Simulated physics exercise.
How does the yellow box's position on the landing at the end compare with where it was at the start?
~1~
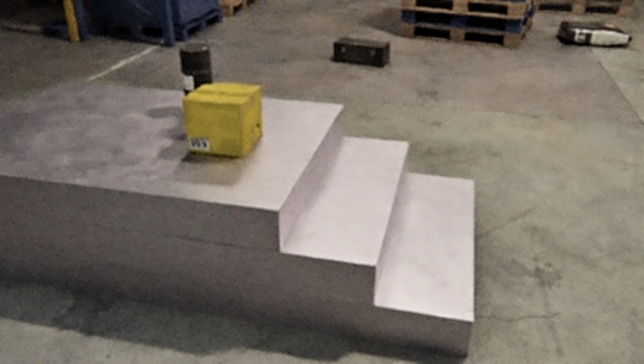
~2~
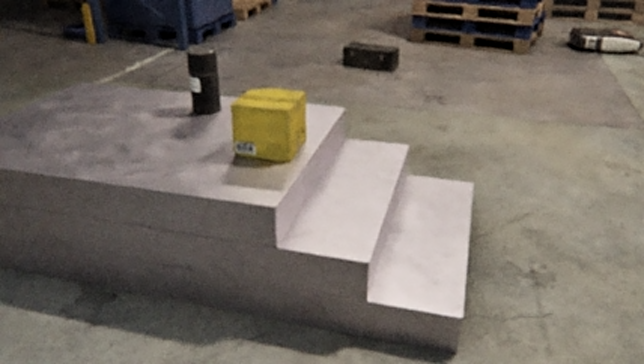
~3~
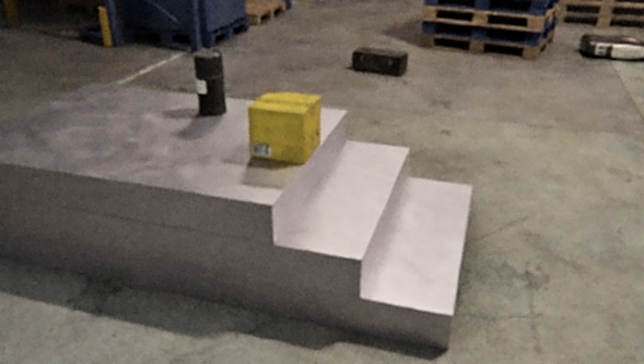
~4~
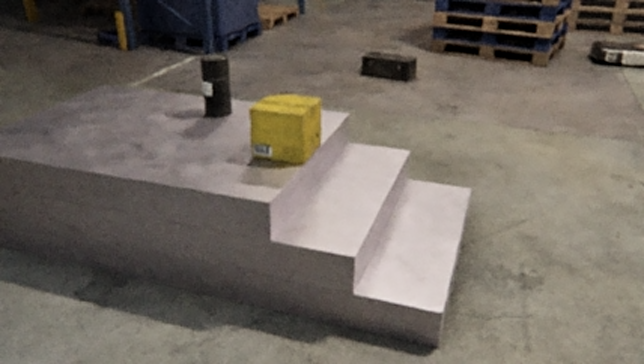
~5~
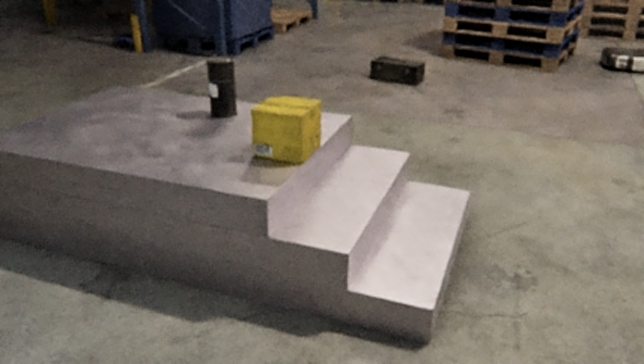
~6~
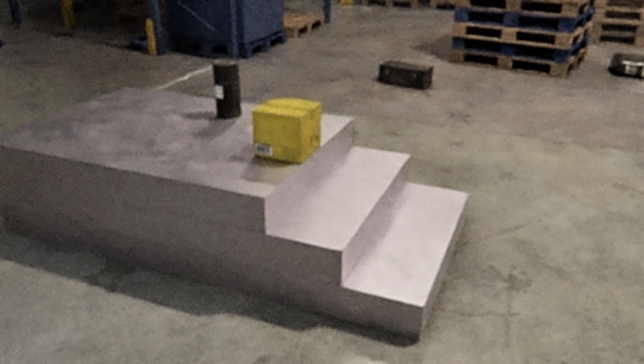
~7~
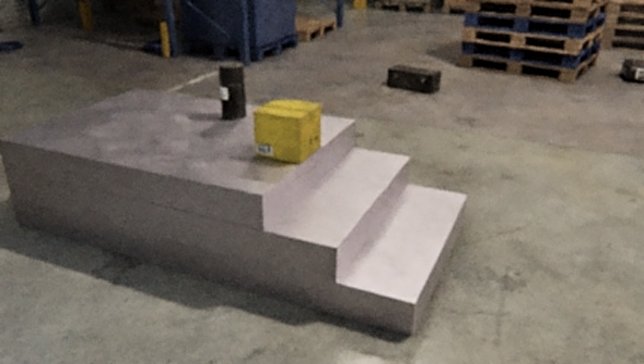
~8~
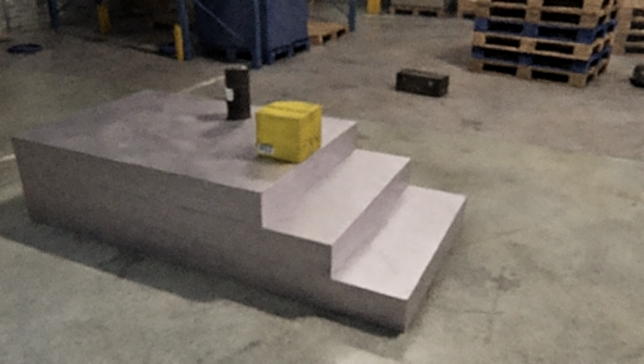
At the start the yellow box sits right in front of the black canister, farther back from the steps. By the end it rests farther to the right, still on the landing but close to the edge above the steps.
The video shows a yellow box sliding right across the landing of a short flight of steps, away from a black canister that stays put. The box stops near the edge above the steps and rests there while the view drifts slightly sideways.
